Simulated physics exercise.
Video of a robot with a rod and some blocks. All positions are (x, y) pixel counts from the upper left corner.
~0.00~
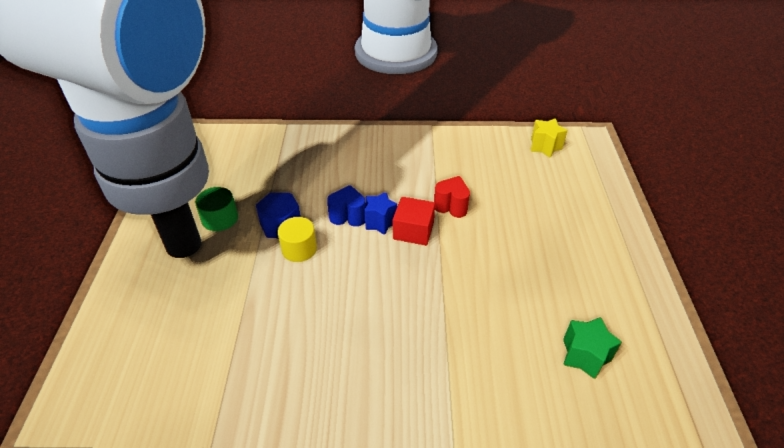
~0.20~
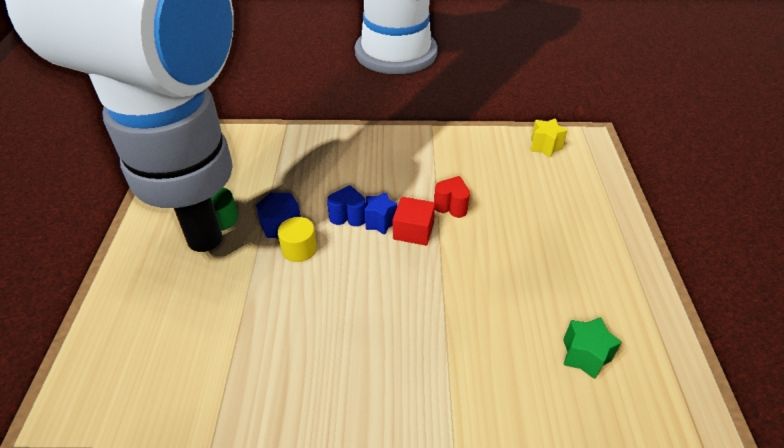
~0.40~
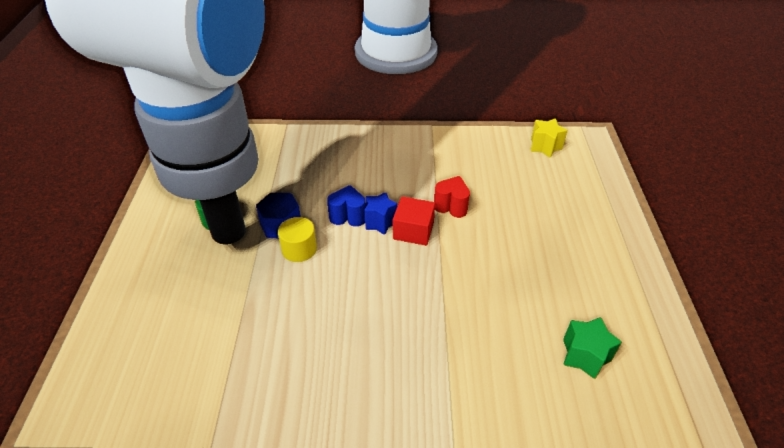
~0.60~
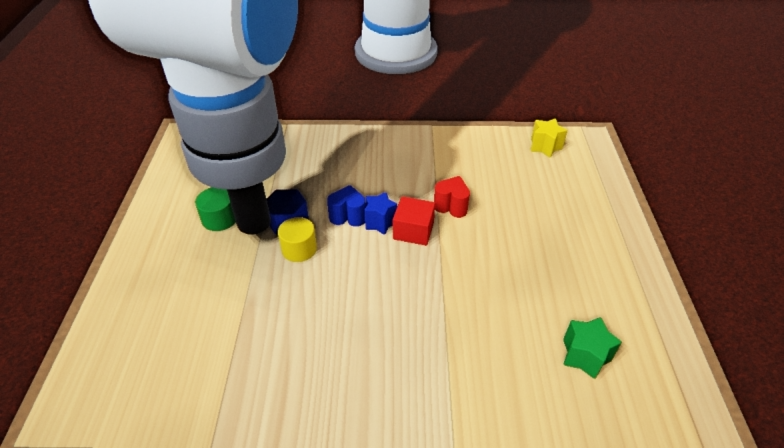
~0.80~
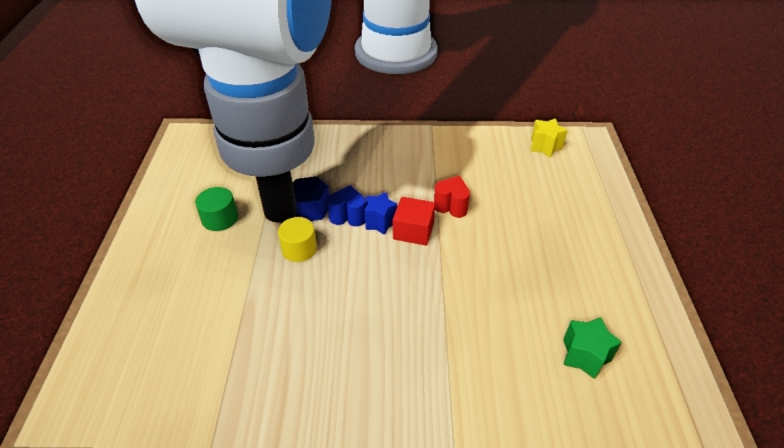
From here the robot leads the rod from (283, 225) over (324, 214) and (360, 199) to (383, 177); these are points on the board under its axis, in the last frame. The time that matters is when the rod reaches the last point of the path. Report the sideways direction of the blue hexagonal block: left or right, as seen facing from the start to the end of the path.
Sideways, to the left.
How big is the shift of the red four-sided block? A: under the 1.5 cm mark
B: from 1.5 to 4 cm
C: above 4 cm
Option B.
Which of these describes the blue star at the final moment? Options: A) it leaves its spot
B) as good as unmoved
A (it leaves its spot)
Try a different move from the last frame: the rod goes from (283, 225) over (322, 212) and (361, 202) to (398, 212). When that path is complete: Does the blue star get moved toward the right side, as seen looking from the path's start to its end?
It seems so.
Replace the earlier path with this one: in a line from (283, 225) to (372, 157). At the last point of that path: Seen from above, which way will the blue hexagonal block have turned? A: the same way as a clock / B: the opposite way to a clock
The one that fits is A, the same way as a clock.
The first path, step by step. One third of the way, rod at (323, 200); blue hexagonal block at (338, 172), turned 40° anticlockwise; blue heart block at (357, 196); blue star at (387, 202); red four-sided block at (420, 211).
Two thirds of the way, rod at (360, 185); blue hexagonal block at (353, 158), turned 70° anticlockwise; blue heart block at (390, 191), turned 50° clockwise; blue star at (416, 200), turned 15° clockwise; red four-sided block at (442, 215), turned 35° clockwise.
At the end, rod at (382, 163); blue hexagonal block at (354, 148), turned 105° anticlockwise; blue heart block at (394, 186), turned 80° clockwise; blue star at (419, 199), turned 20° clockwise; red four-sided block at (444, 216), turned 40° clockwise.
